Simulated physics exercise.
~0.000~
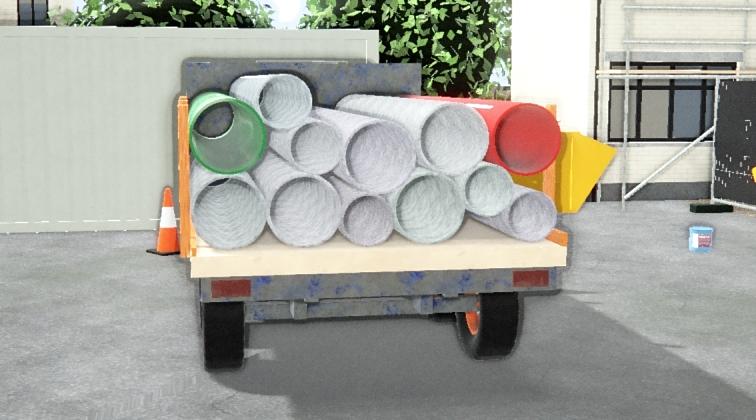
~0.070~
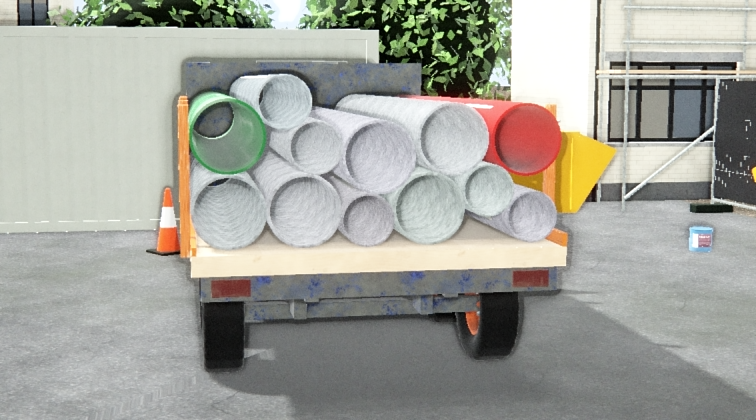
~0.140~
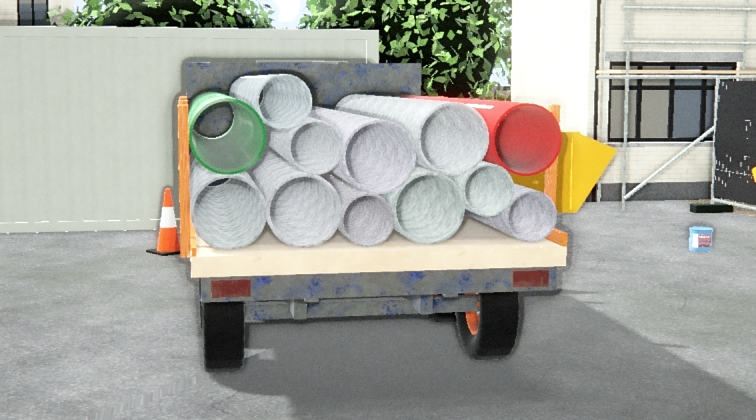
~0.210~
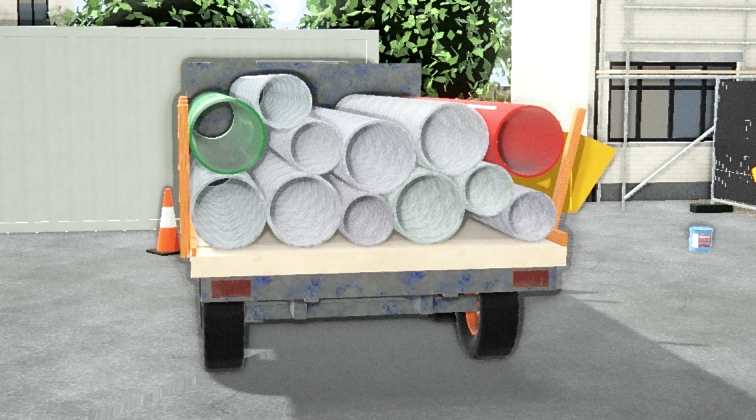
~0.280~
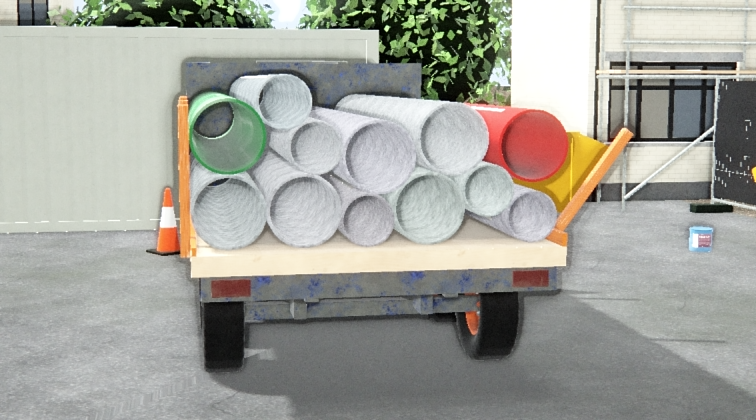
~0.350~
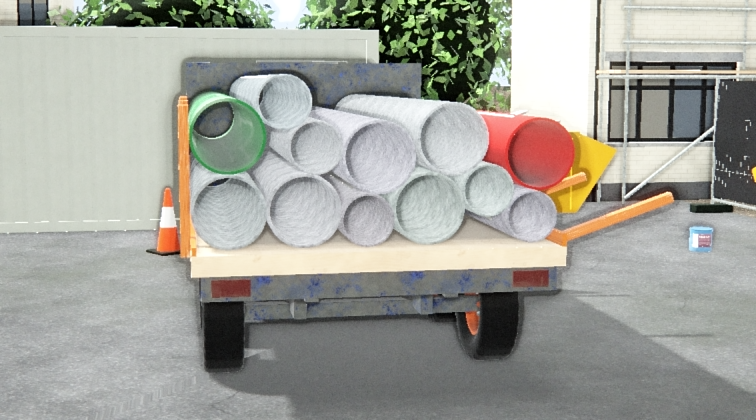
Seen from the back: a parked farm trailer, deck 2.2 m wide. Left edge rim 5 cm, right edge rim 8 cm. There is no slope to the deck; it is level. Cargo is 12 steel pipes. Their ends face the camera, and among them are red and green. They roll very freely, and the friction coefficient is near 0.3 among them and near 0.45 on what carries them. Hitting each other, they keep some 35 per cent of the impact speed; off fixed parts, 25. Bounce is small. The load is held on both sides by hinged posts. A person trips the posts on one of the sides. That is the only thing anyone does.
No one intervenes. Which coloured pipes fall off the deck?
Note: Red comes off. Green is not lost.
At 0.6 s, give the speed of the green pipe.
Around 0.0 m/s.
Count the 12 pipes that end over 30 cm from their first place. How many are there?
Altogether it comes to 1.
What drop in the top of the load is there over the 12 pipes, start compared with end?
Roughly 0 cm.
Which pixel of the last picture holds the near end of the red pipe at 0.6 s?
I'd point to somewhere near (567, 165).
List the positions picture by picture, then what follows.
Red (526, 139), green (228, 137); sides still shut; the deck is level; 5 of the 12 make up the bottom layer, in the first picture.
Red (526, 139), green (228, 137); sides still shut, in the second picture.
Red (526, 140), green (228, 137); both sides upright, in the third picture.
Red (529, 141), green (228, 137); right posts out by 15°, tip at (580, 114), in the fourth picture.
Red (533, 146), green (228, 137); right posts out by 35°, tip at (625, 136), in the fifth picture.
Red (539, 154), green (228, 137); right posts out by 70°, tip at (665, 199), in the sixth picture.
Then, 0.6 s in, red is dropping off the right side; green is up on others, 20 cm from the left edge; 1 of 12 is off.
Then, 0.7 s in, red is dropping off the right side; still the same for green; 1 of 12 is off.
Then, 0.8 s in, red is dropping off the right side; still the same for green; 1 of 12 is off.
Then, 0.9 s in, red is dropping off the right side; still the same for green; 1 of 12 is off.
In the end (4.3 s), red is on the ground to the right; green is up on others, 20 cm from the left edge; 1 of 12 is off.
